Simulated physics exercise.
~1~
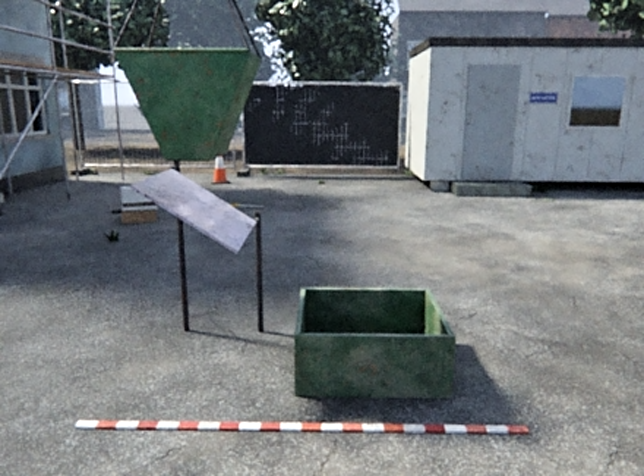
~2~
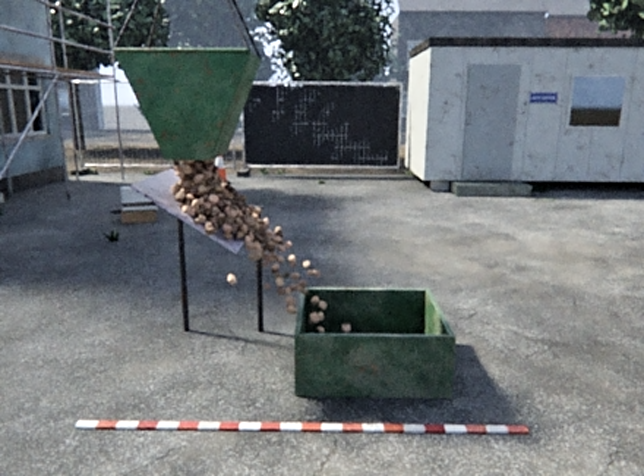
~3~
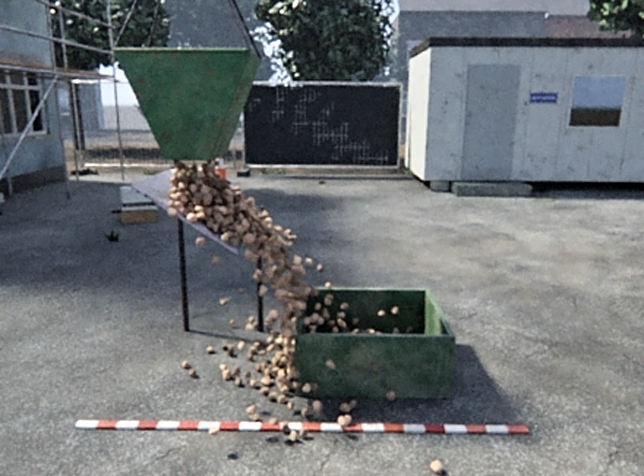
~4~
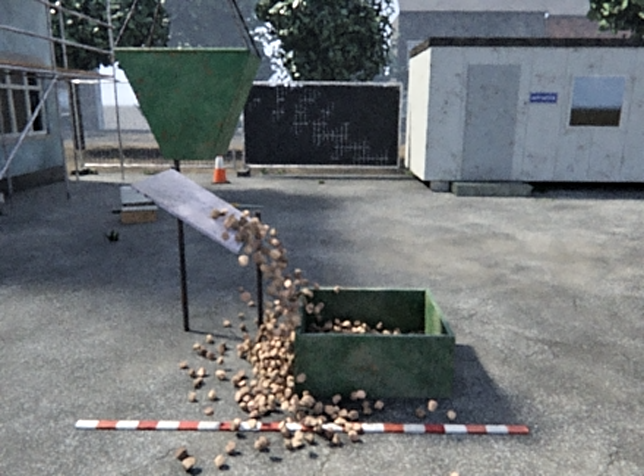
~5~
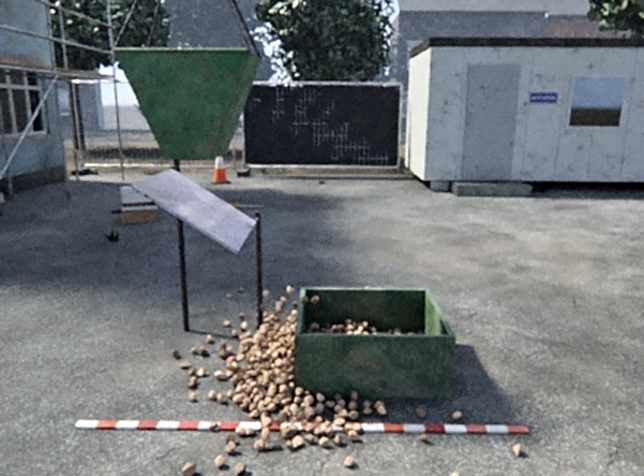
Brown stones pouring from a hanging green skip down a sloping chute, some landing in a green bin, many piling up left of it.
